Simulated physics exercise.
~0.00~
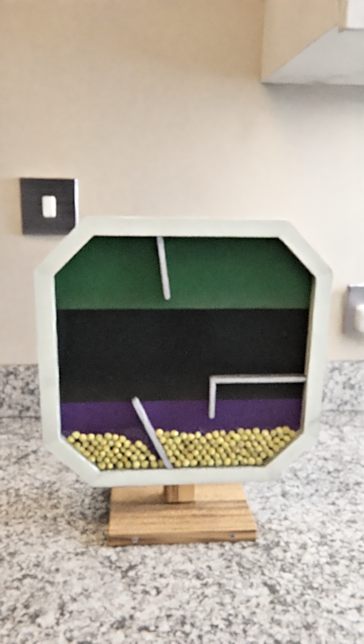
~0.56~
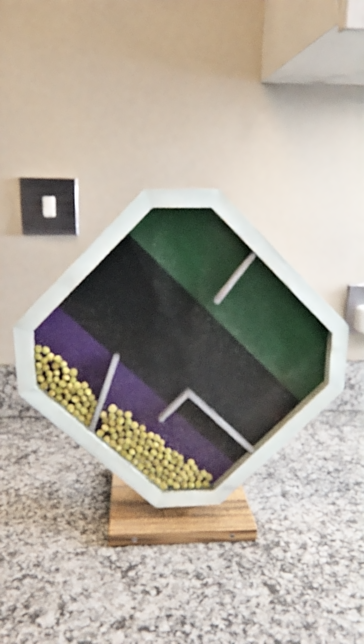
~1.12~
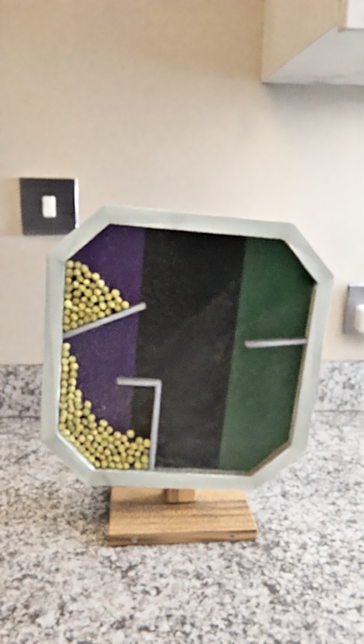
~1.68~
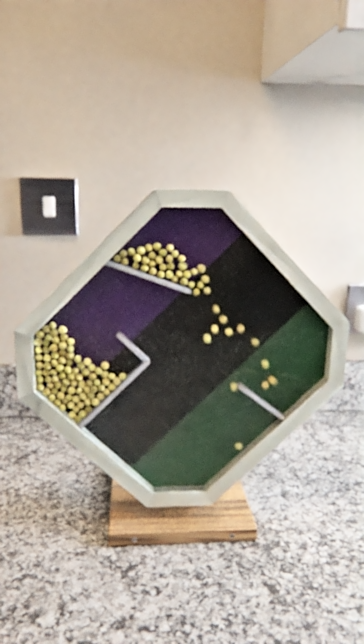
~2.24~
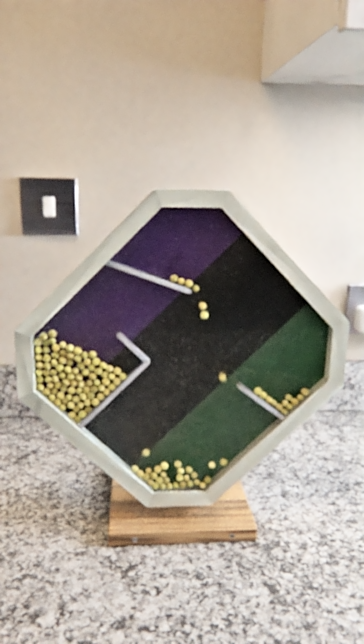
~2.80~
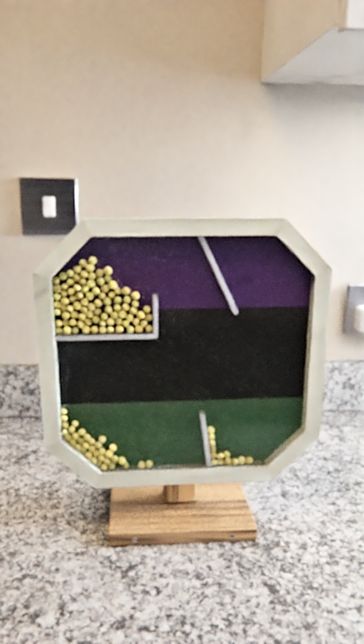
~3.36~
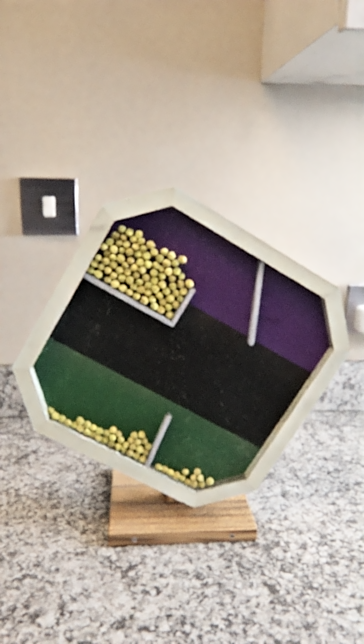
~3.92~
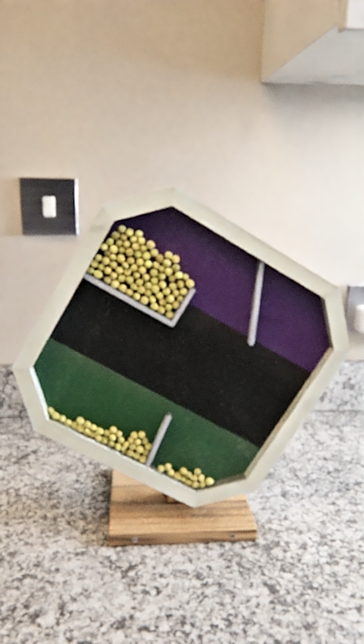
On a speckled grey countertop against a pale wall, seen straight on by a still camera, an octagonal pale-framed box stands on a wooden base, banded green, black and purple, with greenish-yellow beans along its purple bottom. The box turns clockwise, and the beans slide left, splitting around the thin grey dividers. As it tips further, some spill from the upper ledge across the black into the green, while others stay in the bracket's pocket at left. After a pause, it turns on clockwise until purple is uppermost, then tilts further. It stops tilted, beans heaped on the raised bracket and scattered along the green below.
